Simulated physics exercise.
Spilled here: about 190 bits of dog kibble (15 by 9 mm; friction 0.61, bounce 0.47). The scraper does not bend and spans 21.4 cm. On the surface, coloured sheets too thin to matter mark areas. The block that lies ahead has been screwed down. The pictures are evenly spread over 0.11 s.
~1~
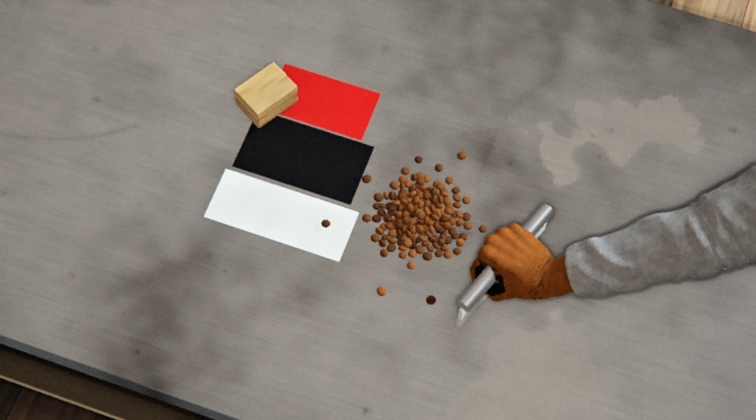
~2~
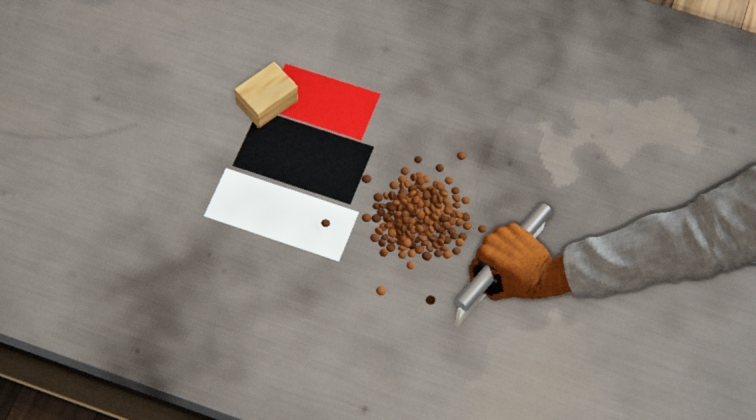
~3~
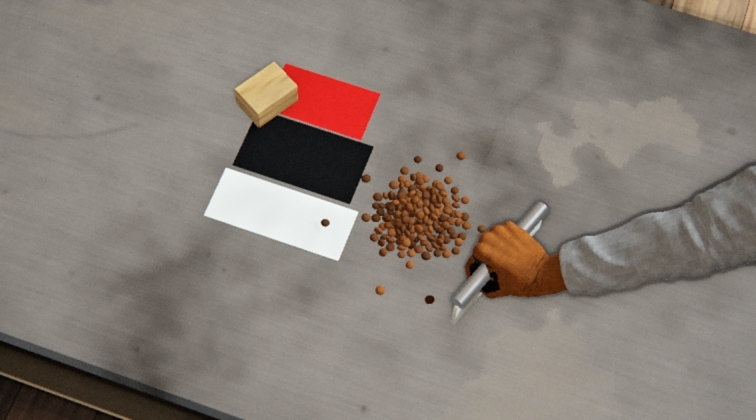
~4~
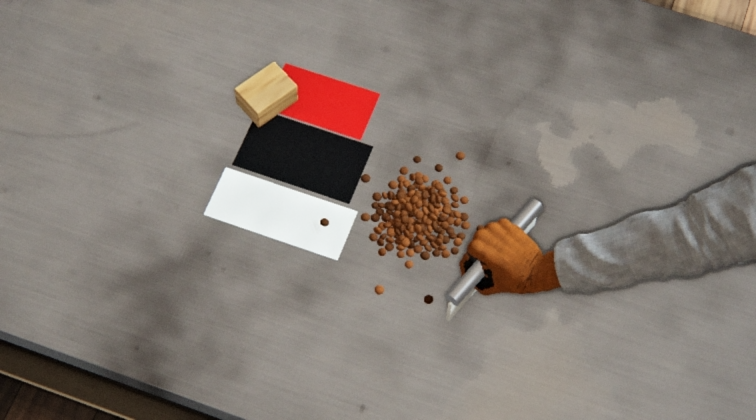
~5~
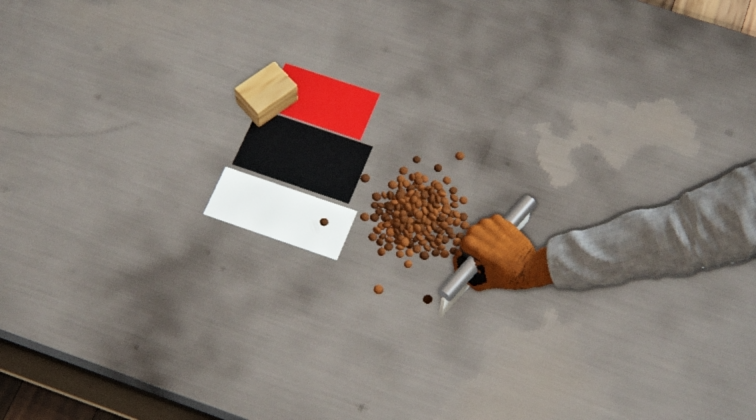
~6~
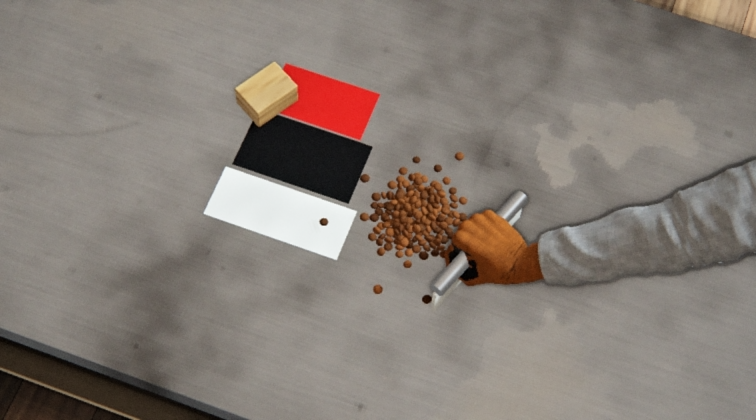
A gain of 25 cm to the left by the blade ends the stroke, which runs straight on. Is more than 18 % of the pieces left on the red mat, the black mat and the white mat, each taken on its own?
Red mat: Not more, black mat: More, white mat: Not more.
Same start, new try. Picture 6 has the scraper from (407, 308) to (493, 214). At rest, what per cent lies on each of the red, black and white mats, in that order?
Red mat: 0; black mat: 10; white mat: 20.
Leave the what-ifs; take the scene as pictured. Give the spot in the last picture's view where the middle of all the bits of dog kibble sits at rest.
The middle settles close to (337, 162).
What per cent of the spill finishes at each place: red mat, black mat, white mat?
Red mat 5, black mat 60, white mat 15.
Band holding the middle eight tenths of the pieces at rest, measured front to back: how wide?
It spans some 16 centimetres.
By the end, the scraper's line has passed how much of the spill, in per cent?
The share comes to roughly 5 per cent.
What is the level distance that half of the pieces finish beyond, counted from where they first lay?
It works out at some 16 centimetres.
Then, 0.21 s after the last picture, scraper 18 cm from its start, spill 16 cm wide; off the mats 95 %.
Then, 0.42 s after the last picture, scraper 27 cm from its start, spill 19 cm wide; white mat 15 %, black mat 60 %, red mat 5 %, off the mats 20 %.
Then, 0.60 s after the last picture, scraper 27 cm from its start, spill 19 cm wide; white mat 15 %, black mat 60 %, red mat 5 %, off the mats 20 %.
In the end, white mat 15 %, black mat 60 %, red mat 5 %, off the mats 20 %.
